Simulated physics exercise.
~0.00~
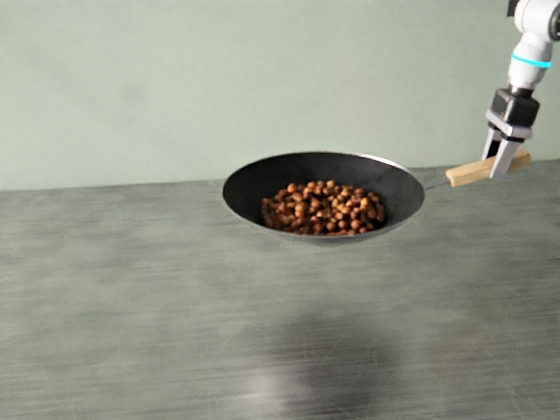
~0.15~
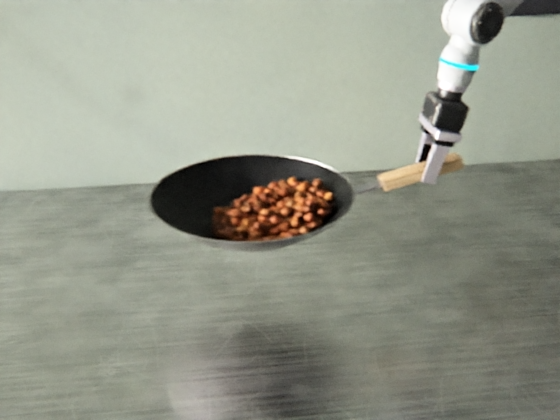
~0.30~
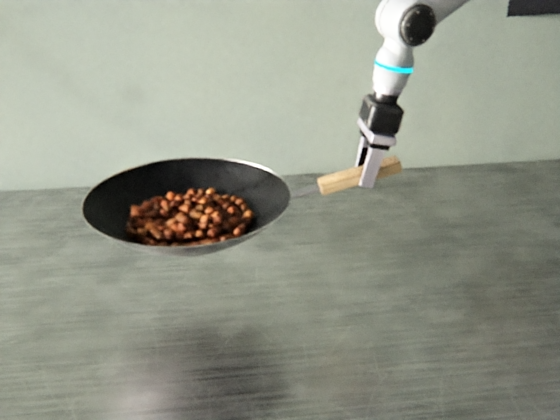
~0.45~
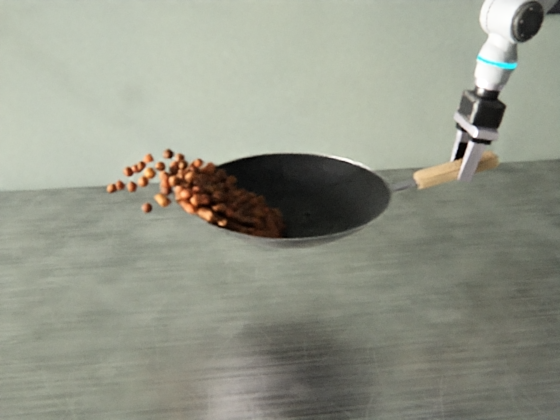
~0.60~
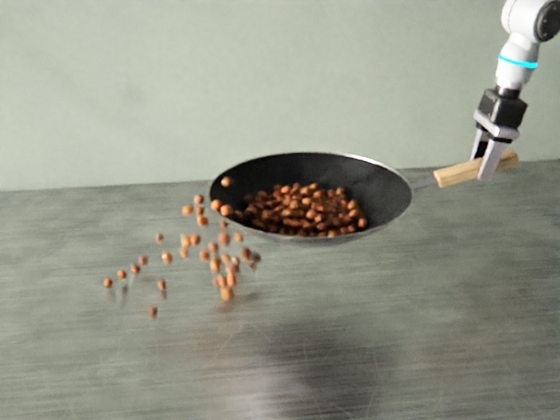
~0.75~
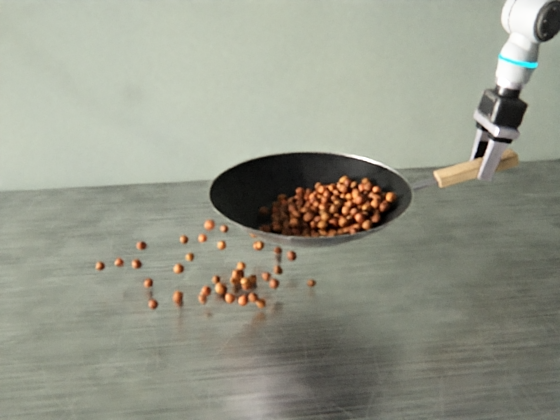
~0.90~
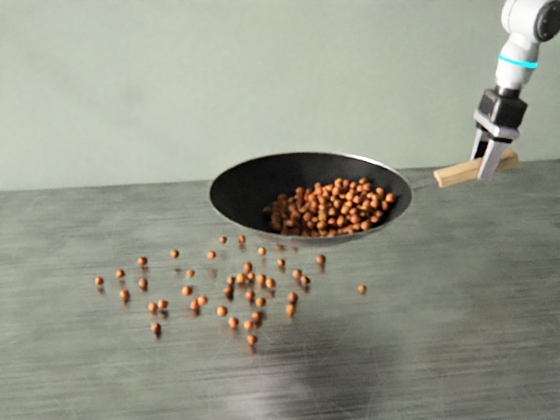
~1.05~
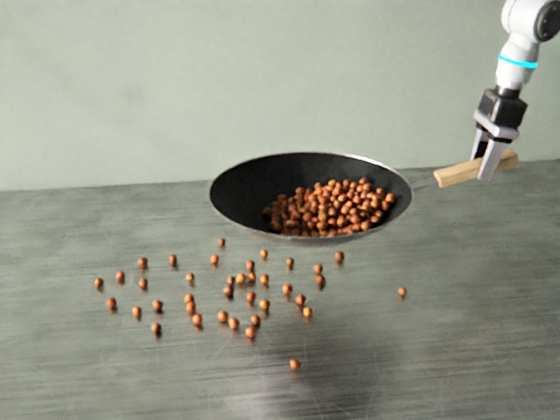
A brushed grey metal tabletop stands before a plain pale green wall, seen by a still camera from the side and slightly above. At upper right, a white robot arm with a dark gripper and a bright blue ring holds a black wok by its wooden handle, with a heap of brown hazelnuts inside. The arm carries the wok left, then swings it back right. Hazelnuts surge over the left rim and spill in a loose spray. The wok stops, and the fallen nuts scatter across the table below, while most remain heaped inside toward the right.
